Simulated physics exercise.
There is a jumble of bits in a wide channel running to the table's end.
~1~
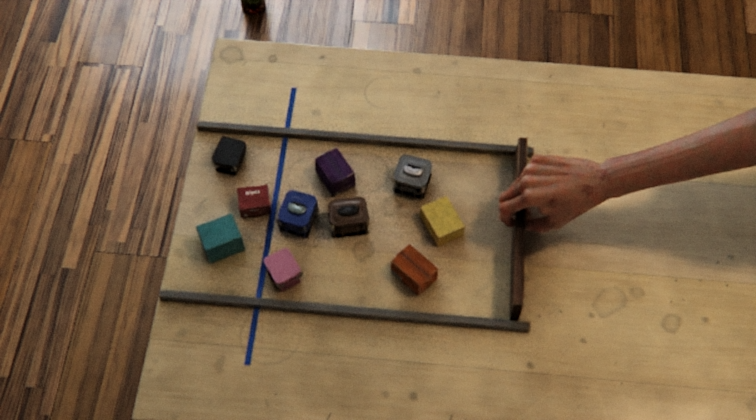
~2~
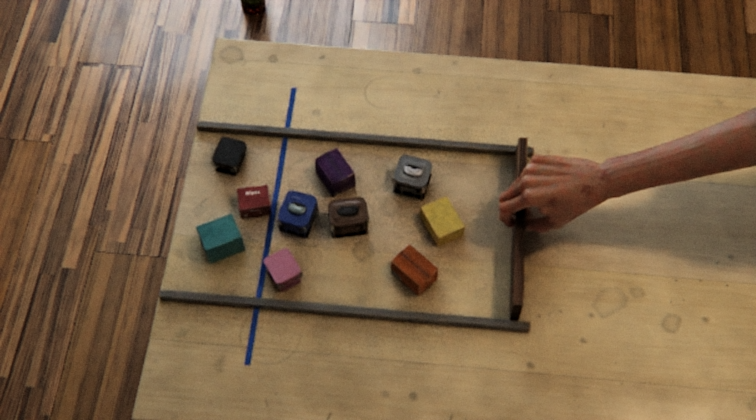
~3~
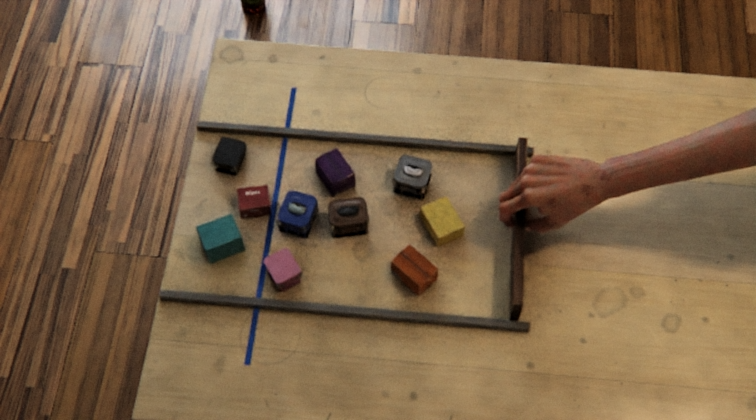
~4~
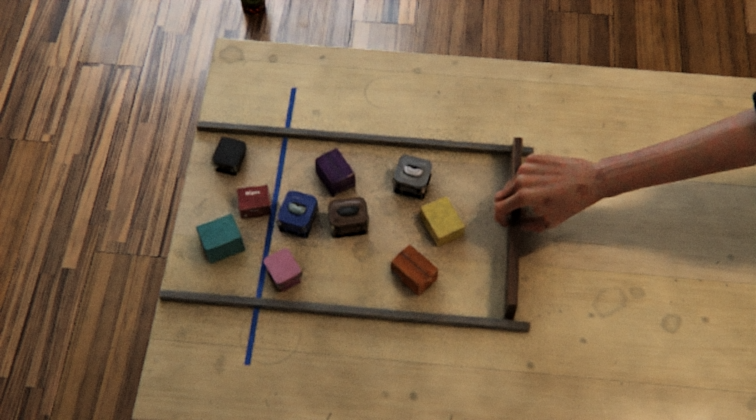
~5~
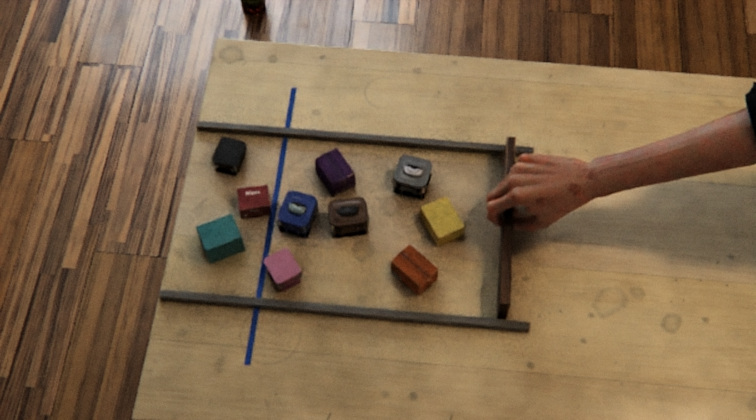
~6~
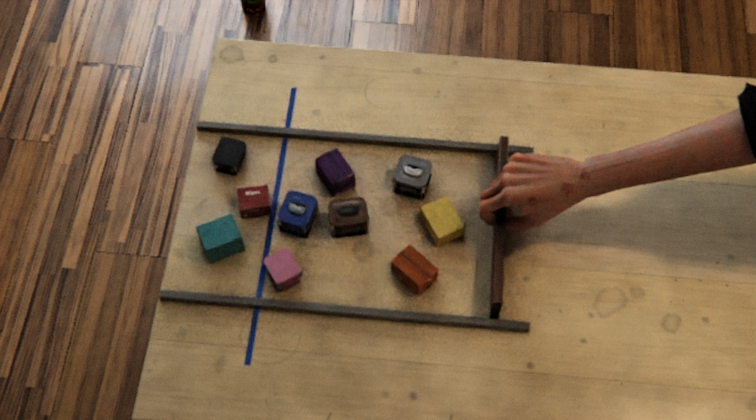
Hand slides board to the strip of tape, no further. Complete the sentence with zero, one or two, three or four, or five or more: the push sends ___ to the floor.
The push sends one or two to the floor.
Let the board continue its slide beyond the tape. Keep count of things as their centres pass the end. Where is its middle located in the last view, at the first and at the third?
The middle is at about (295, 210), later at about (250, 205).
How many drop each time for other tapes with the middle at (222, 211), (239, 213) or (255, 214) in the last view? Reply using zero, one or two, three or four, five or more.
Spot one gives more than four, spot two 3 or 4, spot three one or two.
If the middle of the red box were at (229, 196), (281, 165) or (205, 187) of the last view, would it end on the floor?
Place by place, it goes down, holds its place, goes down.
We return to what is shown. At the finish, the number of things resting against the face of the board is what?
Count: 4.
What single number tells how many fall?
The number that fall is 1.
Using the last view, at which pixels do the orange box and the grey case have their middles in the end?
In the last picture they sit at about (253, 241) and about (263, 167).
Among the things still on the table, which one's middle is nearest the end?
Nearest once everything settles: Blue case.
Soon after, none off yet; black case at rest near (230, 156); turquoise block at rest near (221, 239); red box at rest near (254, 202).
At rest, the number that fall off is one or two; fallen, red box.
